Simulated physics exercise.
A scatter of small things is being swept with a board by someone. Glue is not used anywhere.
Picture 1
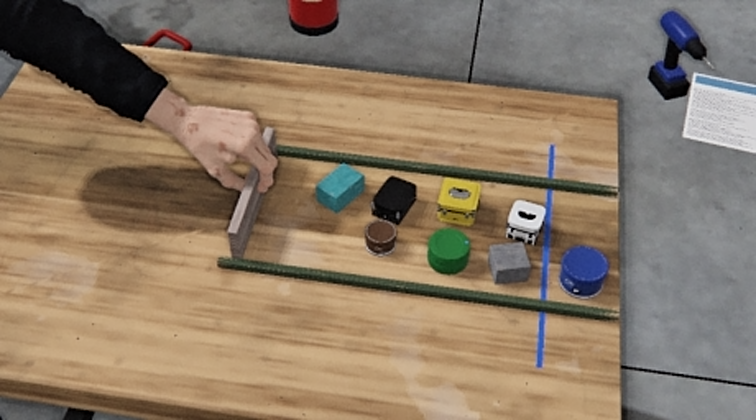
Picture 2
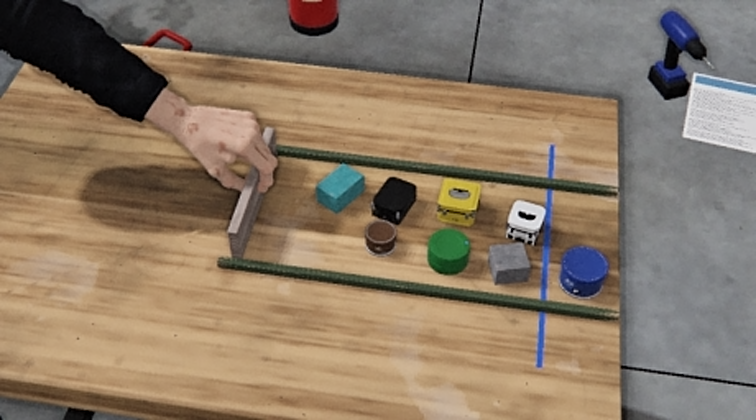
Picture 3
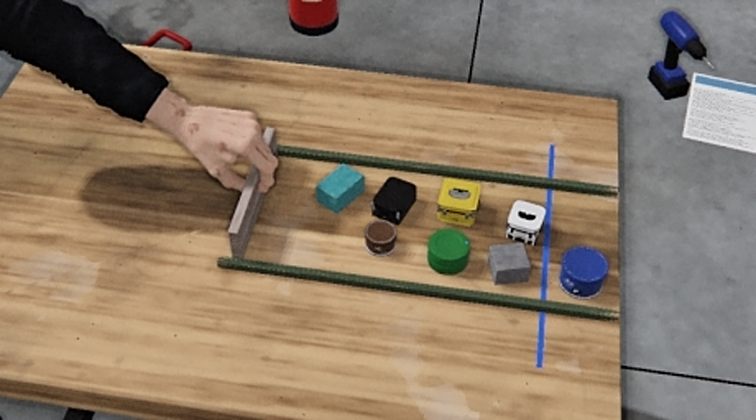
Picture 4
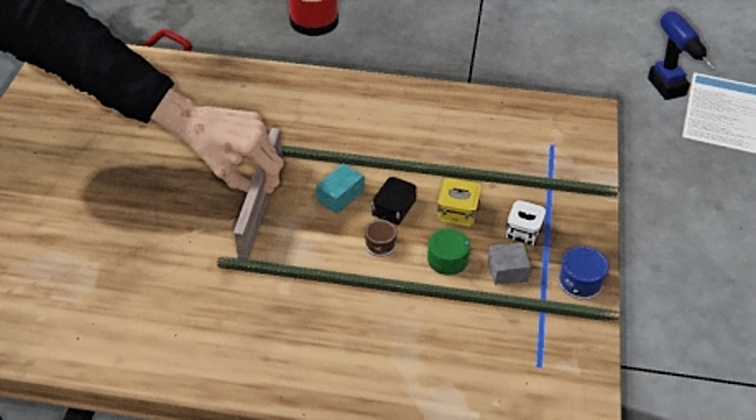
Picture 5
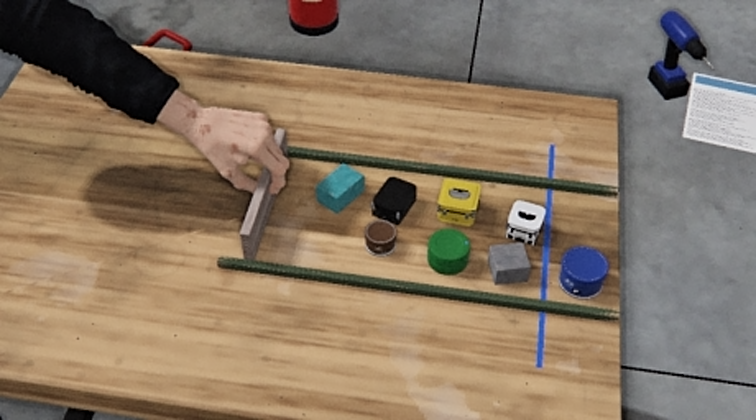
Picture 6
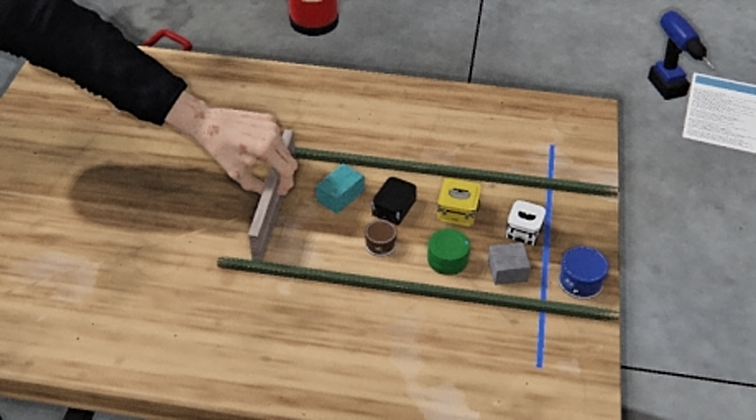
Hand in a black sleeve sliding a board slightly right between two green rods, with small tins and blocks lying still.
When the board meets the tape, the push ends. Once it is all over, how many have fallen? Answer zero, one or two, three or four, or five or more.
When it is over, three or four have fallen.
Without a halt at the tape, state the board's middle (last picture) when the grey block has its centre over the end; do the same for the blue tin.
With the grey block it sits around (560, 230), with the blue tin around (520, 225).
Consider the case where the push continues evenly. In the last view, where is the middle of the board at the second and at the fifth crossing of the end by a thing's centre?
At (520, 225) for the second, at (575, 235) for the fifth.
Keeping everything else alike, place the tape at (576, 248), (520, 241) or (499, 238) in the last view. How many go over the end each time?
5, 1, 0.
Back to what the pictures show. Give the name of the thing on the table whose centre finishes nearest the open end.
Result - foremost is the grey block.
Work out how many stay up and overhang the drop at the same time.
The count would be 1.
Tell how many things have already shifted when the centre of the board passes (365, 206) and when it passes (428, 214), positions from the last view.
In order, the tallies are 2 and 7.
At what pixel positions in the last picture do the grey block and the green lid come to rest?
In the last view, the middles sit near (606, 286) and near (566, 283).
Soon after, none off yet; blue tin at rest near (583, 273); white case at rest near (526, 223); grey block at rest near (509, 264).
In the end, the number that fall off is three or four; gone, yellow case, white case and blue tin.
